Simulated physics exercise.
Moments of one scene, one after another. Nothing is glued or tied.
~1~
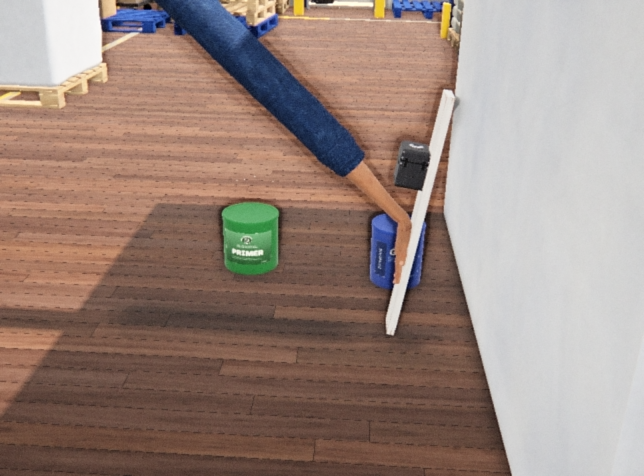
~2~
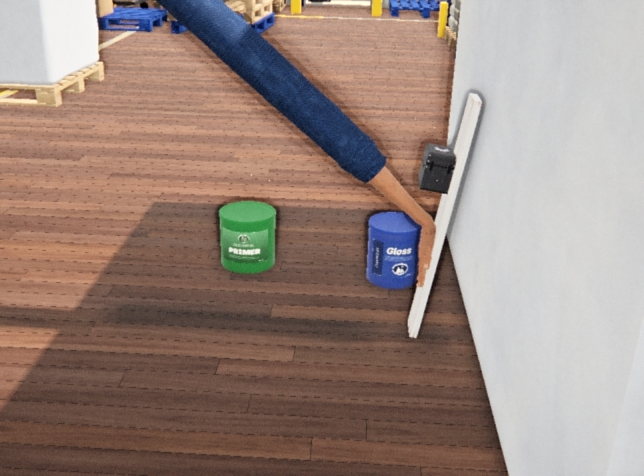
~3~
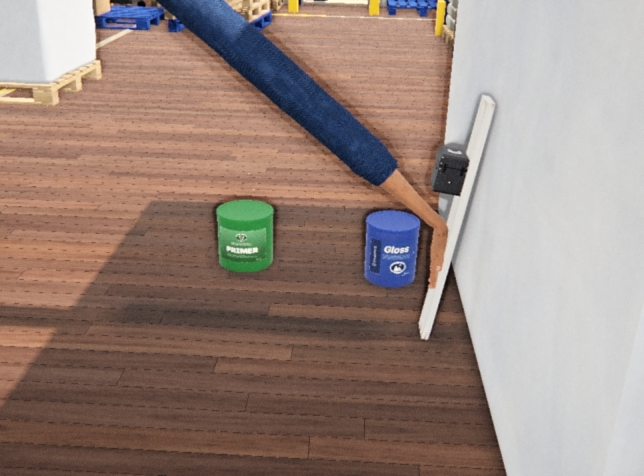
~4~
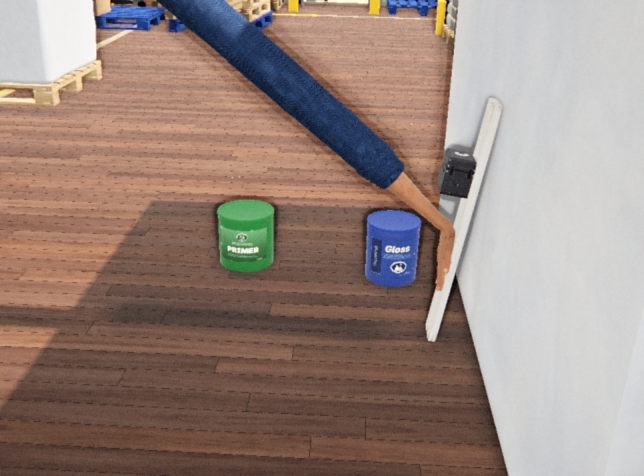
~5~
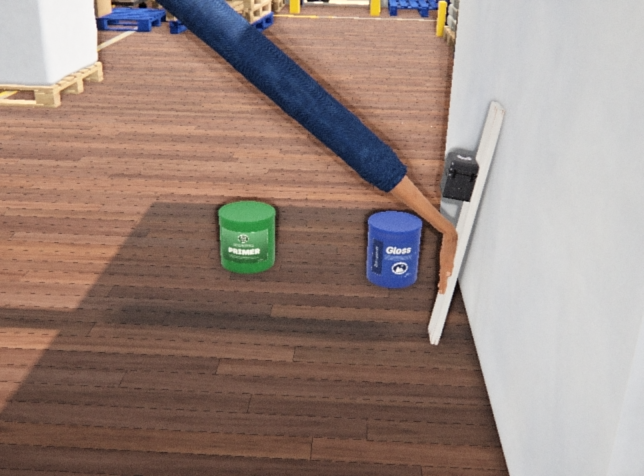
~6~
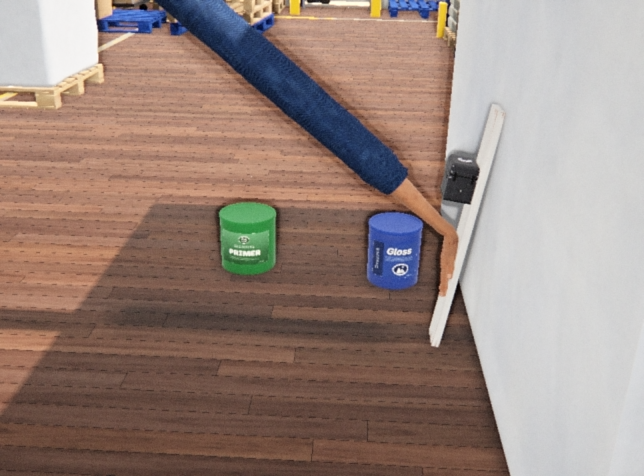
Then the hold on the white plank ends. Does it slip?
I expect it to stay where it is.
Then, 0.60 s after the last picture, nothing has stirred.
Then, 1.30 s after the last picture, white plank resting near (465, 232).
At rest, all 3 in place. Seen from the same camera at the end, white plank near (465, 232). The plank remains leaning.
